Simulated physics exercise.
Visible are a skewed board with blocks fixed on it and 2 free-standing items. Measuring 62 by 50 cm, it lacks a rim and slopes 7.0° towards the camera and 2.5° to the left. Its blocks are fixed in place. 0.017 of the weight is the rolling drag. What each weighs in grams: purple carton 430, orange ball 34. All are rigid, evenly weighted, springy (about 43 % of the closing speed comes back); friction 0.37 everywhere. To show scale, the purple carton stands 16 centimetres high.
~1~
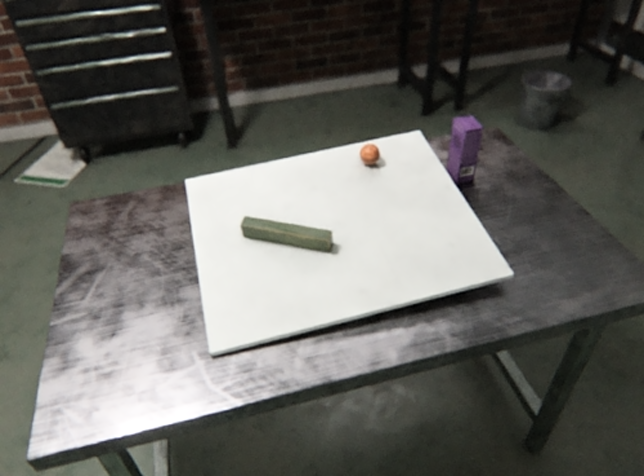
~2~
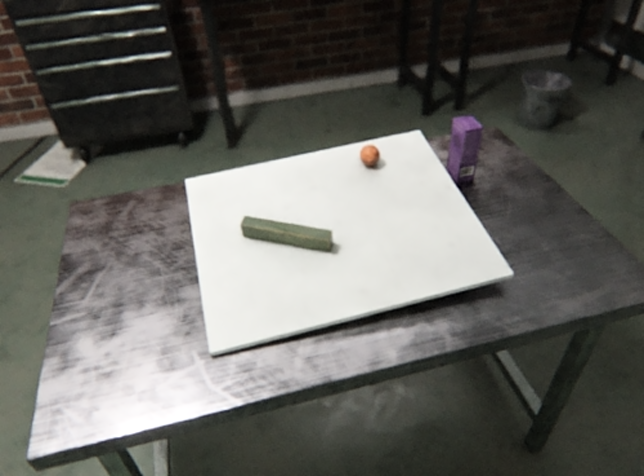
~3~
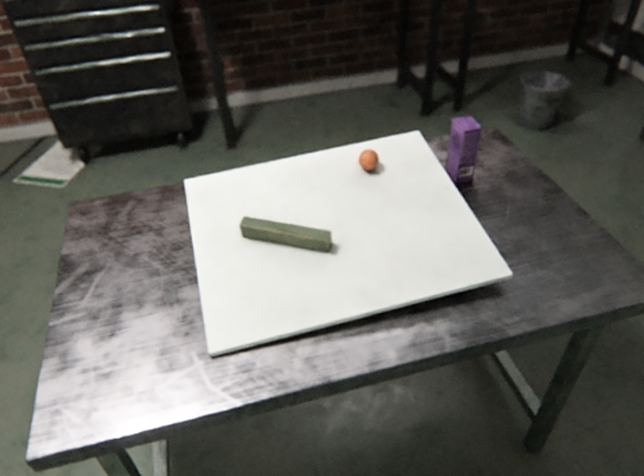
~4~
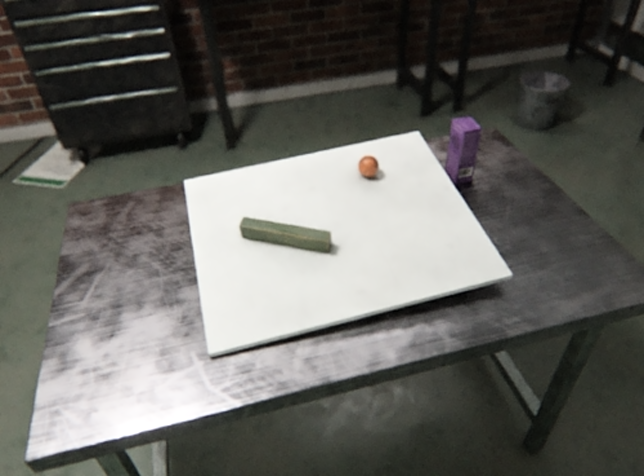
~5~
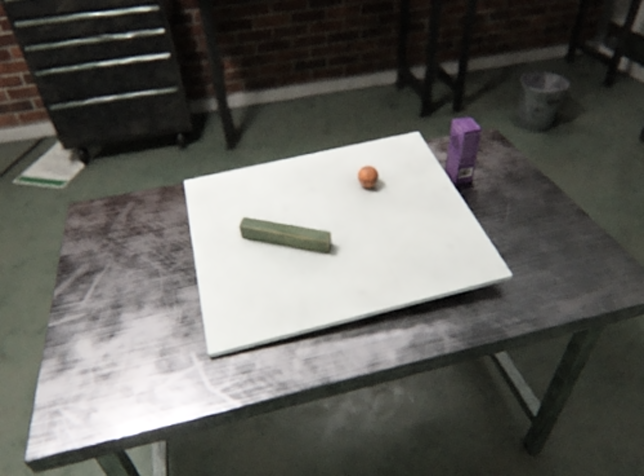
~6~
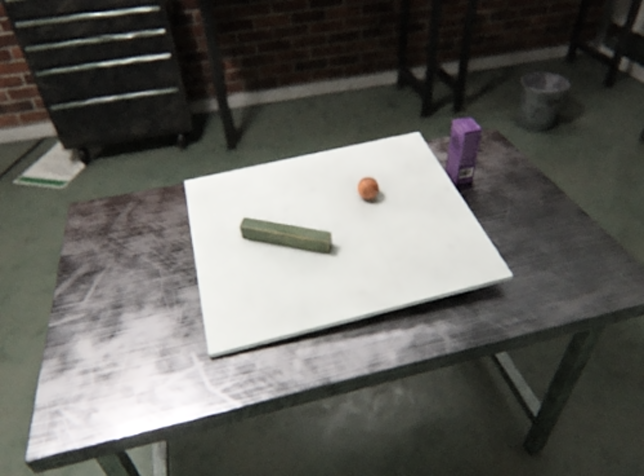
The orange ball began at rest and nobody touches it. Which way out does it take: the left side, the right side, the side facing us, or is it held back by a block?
It crosses the front border.
Then, 0.40 s past the last view, 9 cm of board to the near edge; orange ball near (367, 267).
Then, 0.70 s past the last view, it has gone over the near edge; orange ball near (364, 388).
Finally, it has gone over the near edge; purple carton still in place (within 8 cm).
